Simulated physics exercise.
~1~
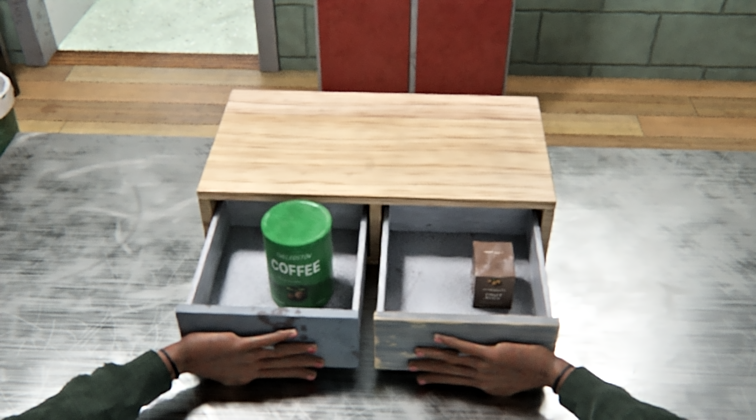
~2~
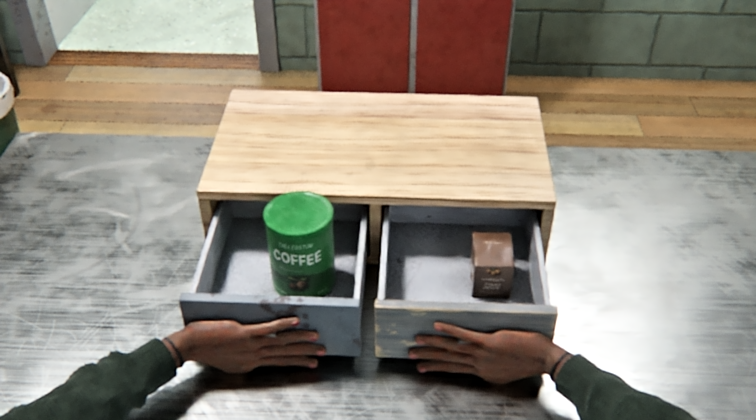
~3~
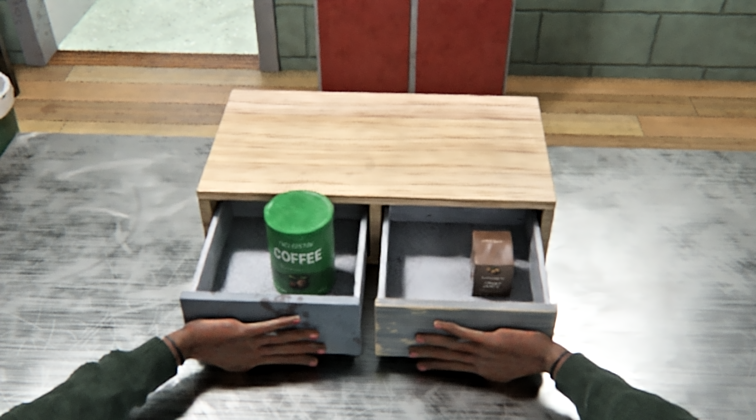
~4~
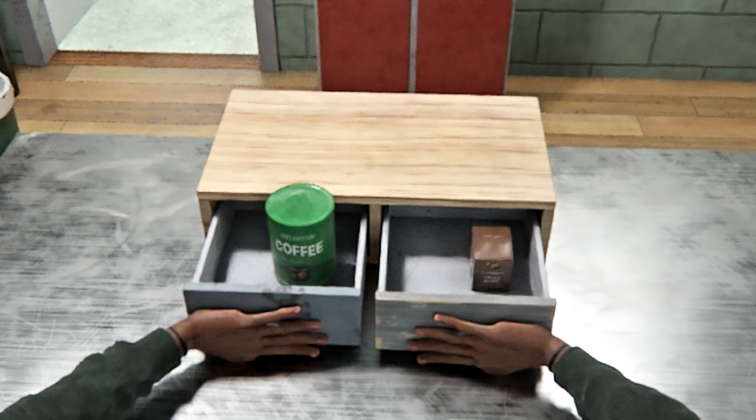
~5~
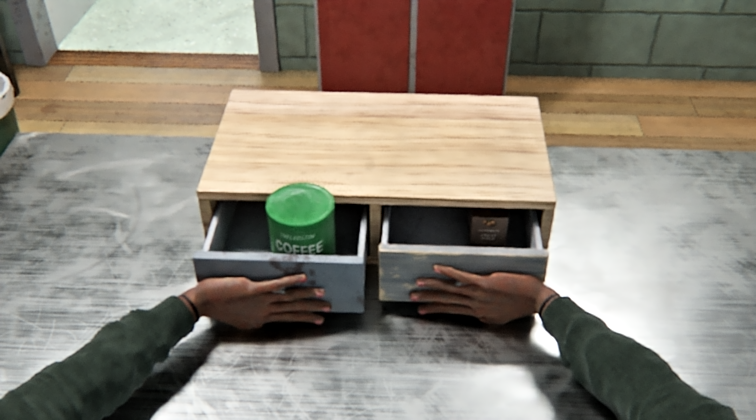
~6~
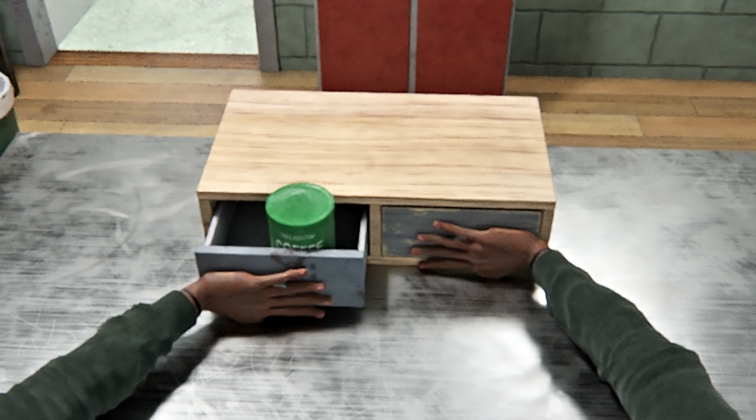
A green coffee tub stands upright in the left of two open drawers, pulled from a low, pale wooden chest on a grey tabletop, seen from above and in front. A small brown carton sits in the right drawer, and red panels and a green block wall rise behind. Two dark-sleeved arms reach in, a hand flat on each grey drawer front, and push both slowly inward. The right drawer slides on, carrying the carton out of sight, and closes flush. The left drawer stays partly open, the tall tub at the cabinet's front edge.
